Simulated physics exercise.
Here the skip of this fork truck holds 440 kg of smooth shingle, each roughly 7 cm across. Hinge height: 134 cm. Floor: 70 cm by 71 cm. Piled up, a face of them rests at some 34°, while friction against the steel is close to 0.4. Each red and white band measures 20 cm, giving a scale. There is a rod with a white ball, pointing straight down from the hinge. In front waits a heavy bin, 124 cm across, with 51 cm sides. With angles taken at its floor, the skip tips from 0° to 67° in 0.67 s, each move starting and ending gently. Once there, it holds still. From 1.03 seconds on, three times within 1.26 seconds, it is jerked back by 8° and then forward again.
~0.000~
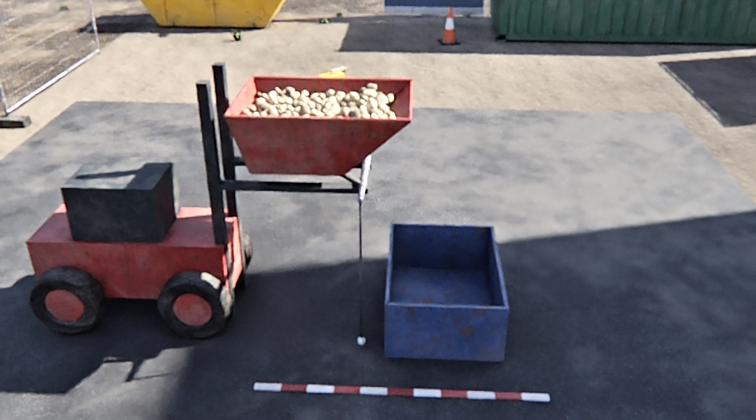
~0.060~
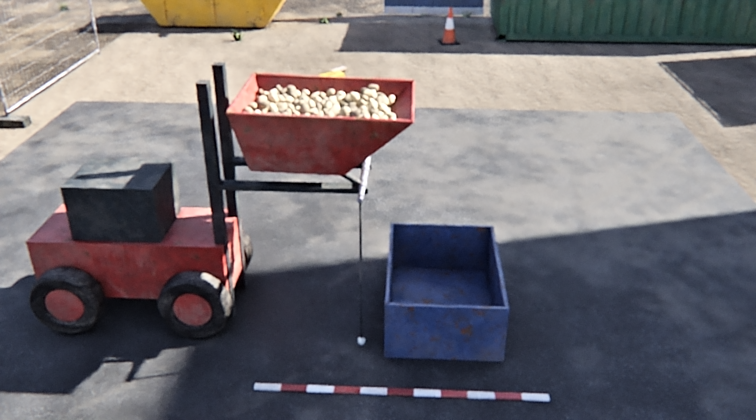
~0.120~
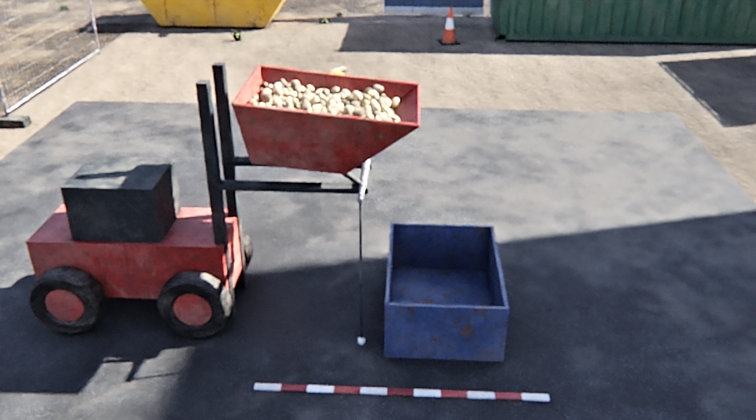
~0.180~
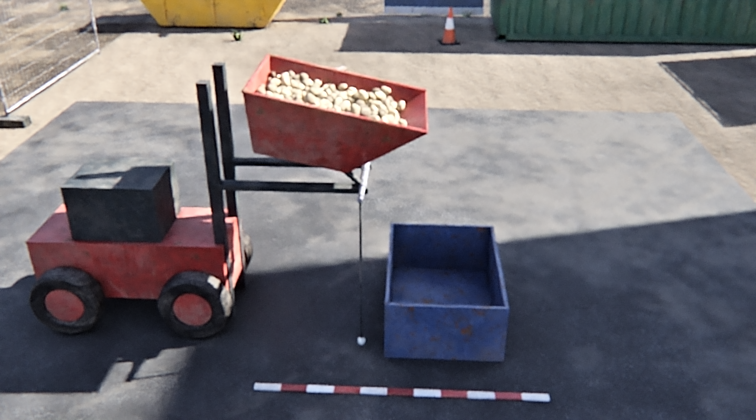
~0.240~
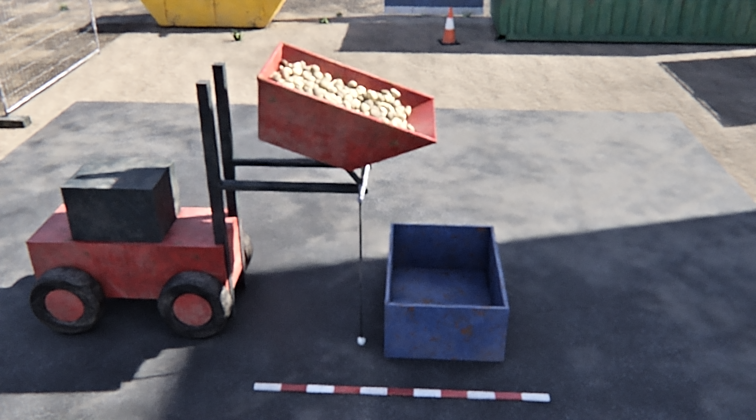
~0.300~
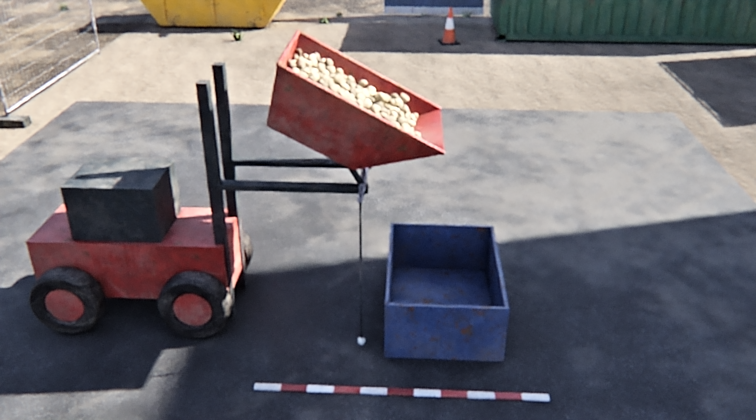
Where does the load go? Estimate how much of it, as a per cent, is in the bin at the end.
Some 15 per cent of it.
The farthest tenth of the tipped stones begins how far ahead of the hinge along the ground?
Around 260 centimetres.
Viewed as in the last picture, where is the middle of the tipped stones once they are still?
Somewhere around (562, 312) in the last picture.
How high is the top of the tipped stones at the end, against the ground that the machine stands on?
Some 20 cm above that level.
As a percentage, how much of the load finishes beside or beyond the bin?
About 85%.
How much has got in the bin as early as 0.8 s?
Around 10 per cent of it, at that instant.
After 0.5 s the floor is at 56°; 100 % in the skip; the foremost stones are at (440, 164).
After 0.8 s the floor is at 67°; 88 % in the skip, 12 % in the bin; the foremost stones are at (494, 225).
After 2.7 s the floor is at 67°; 0 % in the skip, 14 % in the bin, 86 % beside or beyond the bin; the foremost stones are past the picture's edge.
After 5.2 s the floor is at 67°; 0 % in the skip, 14 % in the bin, 86 % beside or beyond the bin; the foremost stones are past the picture's edge.
